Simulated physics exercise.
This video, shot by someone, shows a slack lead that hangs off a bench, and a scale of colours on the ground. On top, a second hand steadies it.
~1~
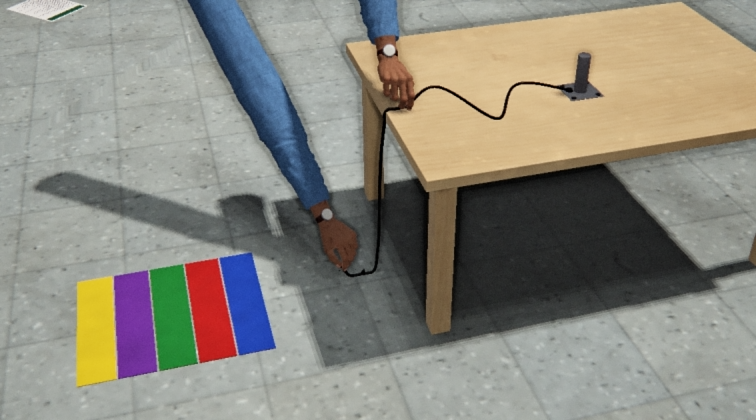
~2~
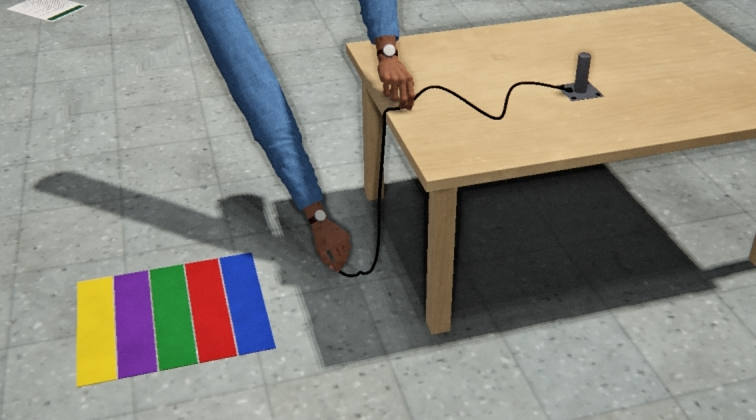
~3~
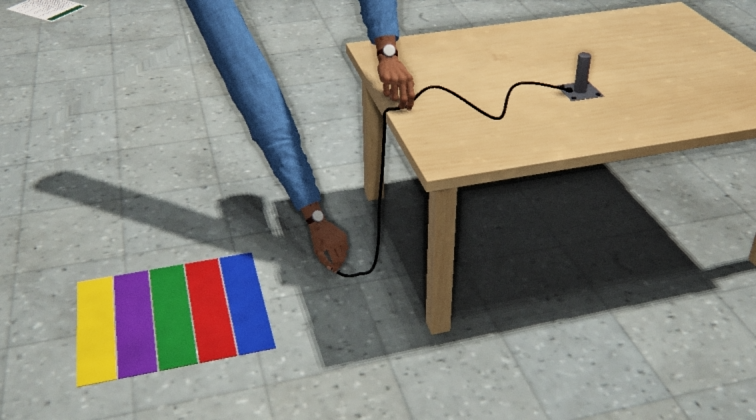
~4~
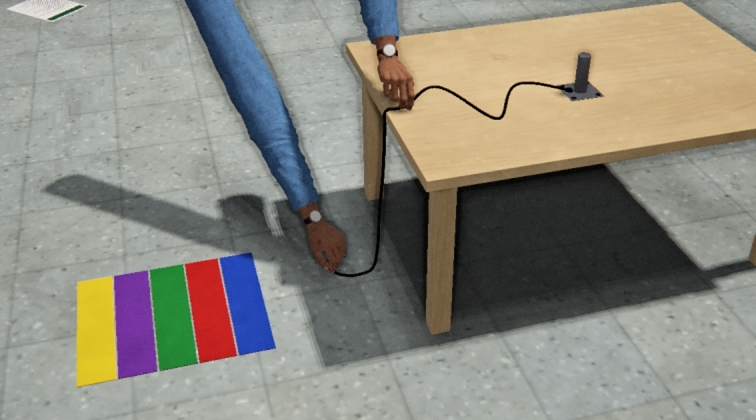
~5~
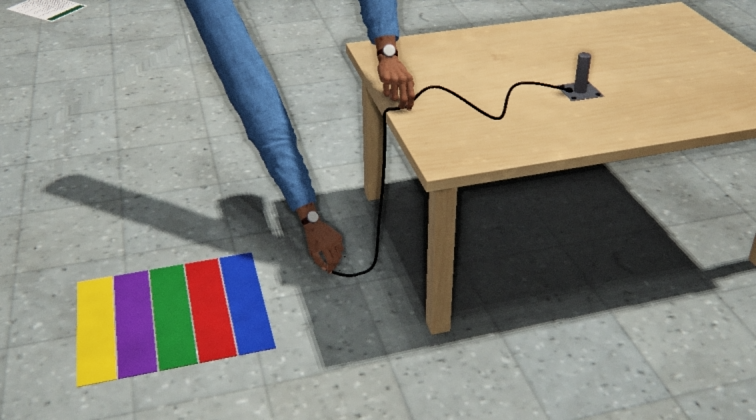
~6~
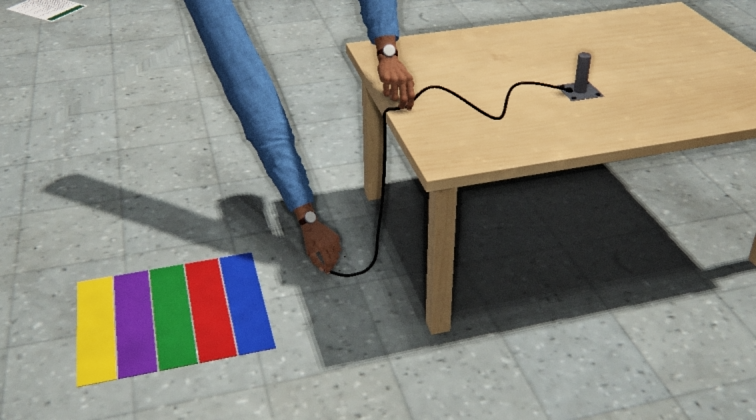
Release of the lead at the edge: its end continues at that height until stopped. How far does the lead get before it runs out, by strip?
As far as the yellow strip.
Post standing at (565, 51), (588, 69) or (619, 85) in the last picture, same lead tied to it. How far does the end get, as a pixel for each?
It works out at around (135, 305), (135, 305) and (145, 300) for the three tries.
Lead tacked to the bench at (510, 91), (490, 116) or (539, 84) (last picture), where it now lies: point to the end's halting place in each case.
(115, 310), (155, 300) and (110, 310).
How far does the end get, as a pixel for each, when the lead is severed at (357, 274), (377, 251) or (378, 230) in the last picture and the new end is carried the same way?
Estimated positions in order: (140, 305); (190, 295); (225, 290).
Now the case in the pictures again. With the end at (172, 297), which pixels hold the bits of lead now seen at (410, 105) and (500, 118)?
In order: (366, 187) and (443, 106).
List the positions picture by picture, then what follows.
The first frame shows end (342, 267); blue (253, 332); red (215, 340); green (176, 347); purple (137, 355); yellow (96, 362).
The second frame shows end (335, 268); lead through (535, 84) (504, 114) (445, 89) (389, 111) (380, 183) (378, 249).
The third frame shows end (332, 268).
The fourth frame shows end (330, 269); lead through (535, 84) (504, 114) (445, 89) (389, 111) (382, 183) (377, 249).
The fifth frame shows end (327, 269).
The sixth frame shows end (325, 270); lead through (535, 84) (504, 114) (445, 89) (389, 111) (384, 183) (377, 249).
A little later, end near (172, 297); over green.
Next, end near (122, 306); over purple.
When it is tight, end near (93, 311); over yellow. It halts on the yellow strip.
